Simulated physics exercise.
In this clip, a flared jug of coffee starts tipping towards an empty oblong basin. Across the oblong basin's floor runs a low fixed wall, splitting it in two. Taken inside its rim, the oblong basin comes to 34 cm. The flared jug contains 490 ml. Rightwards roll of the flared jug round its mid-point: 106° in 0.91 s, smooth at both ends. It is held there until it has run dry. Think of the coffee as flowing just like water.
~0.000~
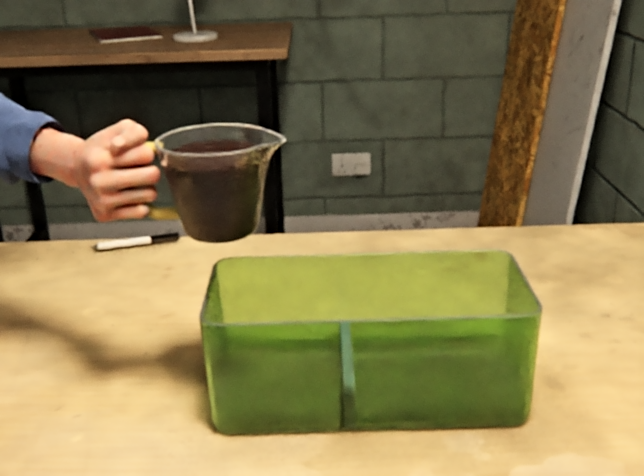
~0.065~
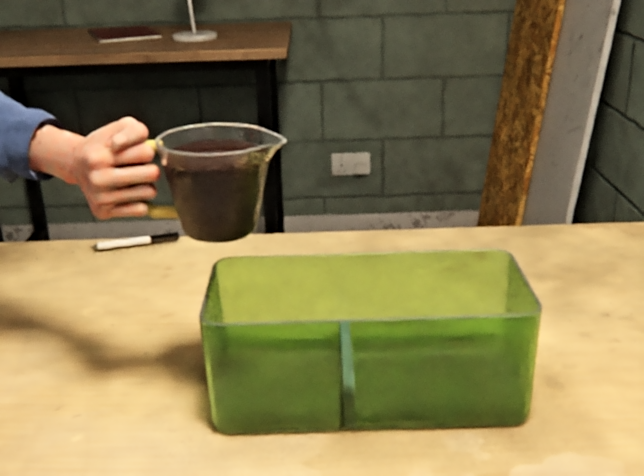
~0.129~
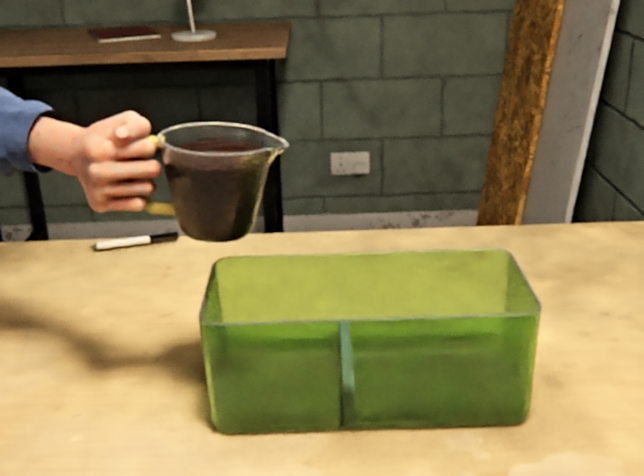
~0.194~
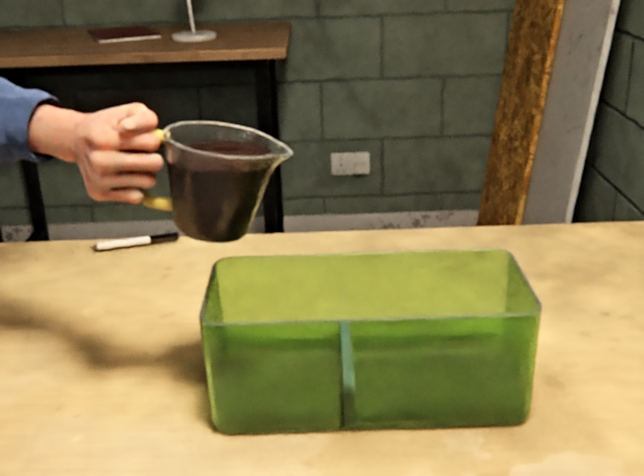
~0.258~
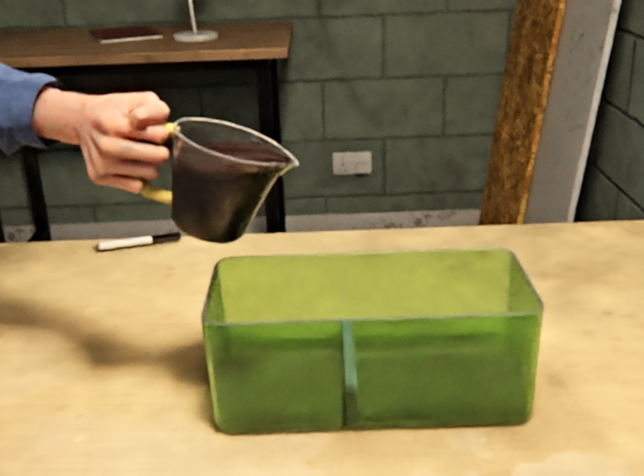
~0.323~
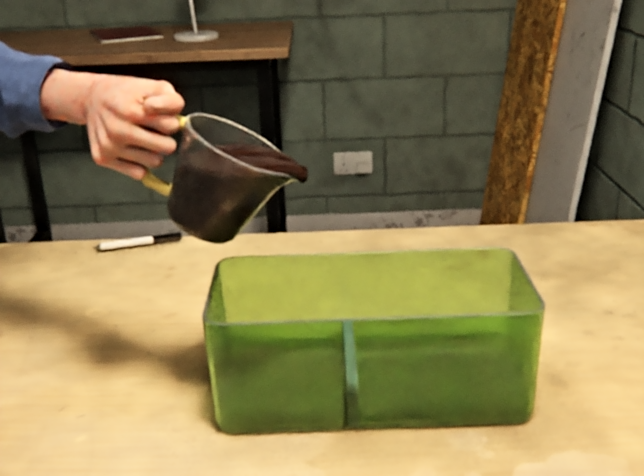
On a wooden table in a grey-walled room, a hand held a clear jug of dark coffee beside an empty green divided basin, then tilted it rightwards until coffee reached past the spout.
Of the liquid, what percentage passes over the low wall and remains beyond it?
The far part has about 48 per cent.
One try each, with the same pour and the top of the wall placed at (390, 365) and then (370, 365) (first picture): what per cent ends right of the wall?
10 in a hundred, followed by 15 in a hundred.
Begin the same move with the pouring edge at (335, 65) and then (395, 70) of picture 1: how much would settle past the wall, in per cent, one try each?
Try 1: Approx. 90 %; try 2: Approx. 90 %.
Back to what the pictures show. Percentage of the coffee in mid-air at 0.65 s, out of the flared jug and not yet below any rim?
Near 24 per cent at that time.
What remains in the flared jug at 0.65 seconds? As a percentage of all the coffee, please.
About 42 per cent.
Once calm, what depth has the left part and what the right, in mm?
Depths at rest: Left around 12 mm, right around 8 mm.
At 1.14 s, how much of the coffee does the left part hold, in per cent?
I'd put it near 52 percent.
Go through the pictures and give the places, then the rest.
It leans 0°; its right rim is at (286, 138); the coffee meets the walls at (165, 153) and (269, 150); the oblong basin's rim runs from (208, 290) to (526, 281); the wall's top is at (347, 356), in the first picture.
It leans 1°; its right rim is at (286, 140); the coffee meets the walls at (165, 152) and (269, 151), in the second picture.
It leans 5°; its right rim is at (289, 144); the coffee meets the walls at (168, 152) and (271, 151), in the third picture.
It leans 11°; its right rim is at (293, 152); the coffee meets the walls at (172, 152) and (277, 154), in the fourth picture.
It leans 20°; its right rim is at (299, 163); the coffee meets the walls at (177, 156) and (290, 156), in the fifth picture.
It leans 30°; its right rim is at (303, 177); the coffee meets the walls at (179, 160) and (295, 166); 3 per cent is over the edge, in the sixth picture.
After 0.65 s the tilt is 86° and 42 per cent is still to pour, 9 is left of the wall and 27 right of it.
After 0.89 s the tilt is 106° and 3 per cent is still to pour, 47 is left of the wall and 46 right of it.
After 1.14 s the tilt is 106° and 0 per cent is still to pour, 53 is left of the wall and 47 right of it.
After 1.41 s the tilt is 106° and 0 per cent is still to pour, 52 is left of the wall and 48 right of it.
In the end 52 per cent lies left of the wall, 48 right of it and 0 outside.
